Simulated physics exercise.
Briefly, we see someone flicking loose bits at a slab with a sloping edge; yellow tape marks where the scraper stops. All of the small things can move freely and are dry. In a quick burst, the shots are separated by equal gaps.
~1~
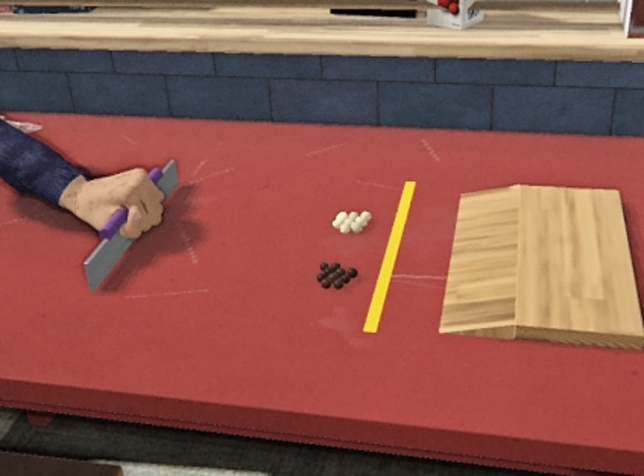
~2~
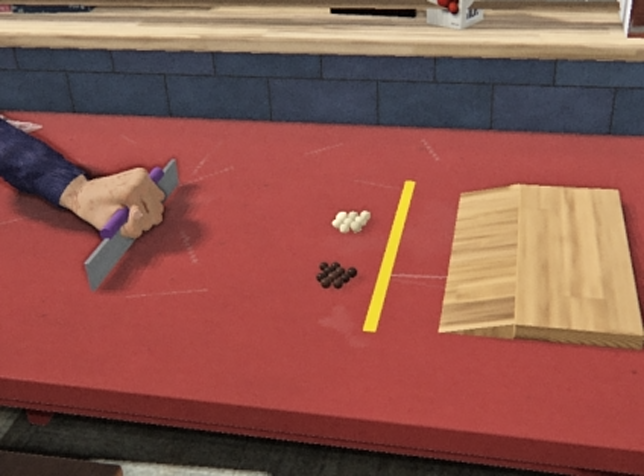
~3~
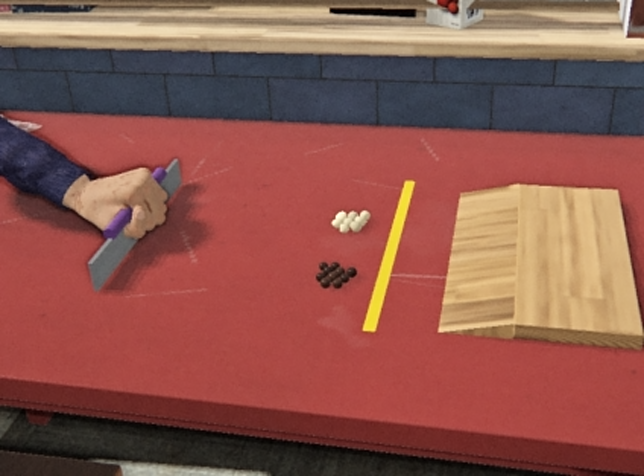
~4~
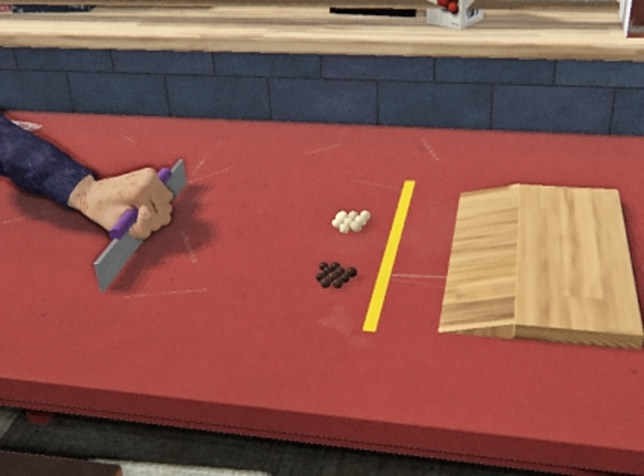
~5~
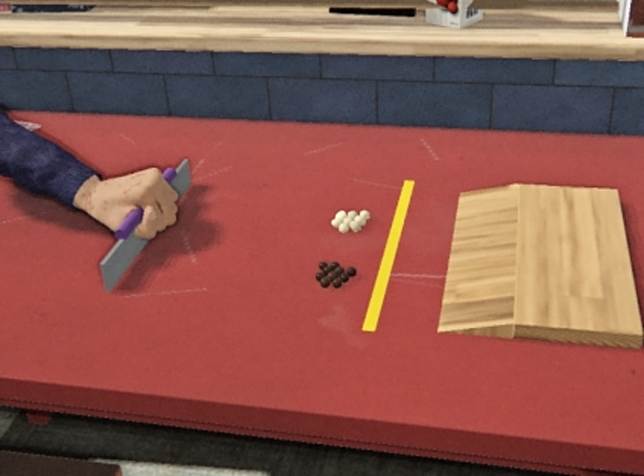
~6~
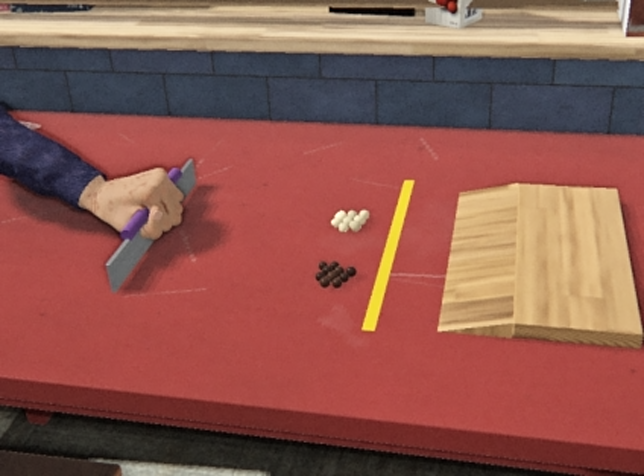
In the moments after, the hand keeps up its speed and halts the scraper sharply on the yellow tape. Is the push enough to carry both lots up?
Note - near portion fails to clear it, far portion fails to clear it.
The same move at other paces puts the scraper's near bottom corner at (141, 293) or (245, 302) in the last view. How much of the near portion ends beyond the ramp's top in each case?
First pace 0 %, second pace 100 %.
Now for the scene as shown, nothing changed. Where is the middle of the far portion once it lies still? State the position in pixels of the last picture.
Its centre settles around (416, 224).
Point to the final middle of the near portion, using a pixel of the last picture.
I'd place the middle near (427, 282).
Then, 1.19 s after the last picture, scraper still moving, near (273, 214); near portion all short of the ramp; far portion all short of the ramp.
Then, 2.40 s after the last picture, scraper stopped at the yellow tape; near portion all short of the ramp; far portion all short of the ramp.
At rest, scraper stopped at the yellow tape; near portion none past the top, all short of the ramp; far portion none past the top, all short of the ramp.
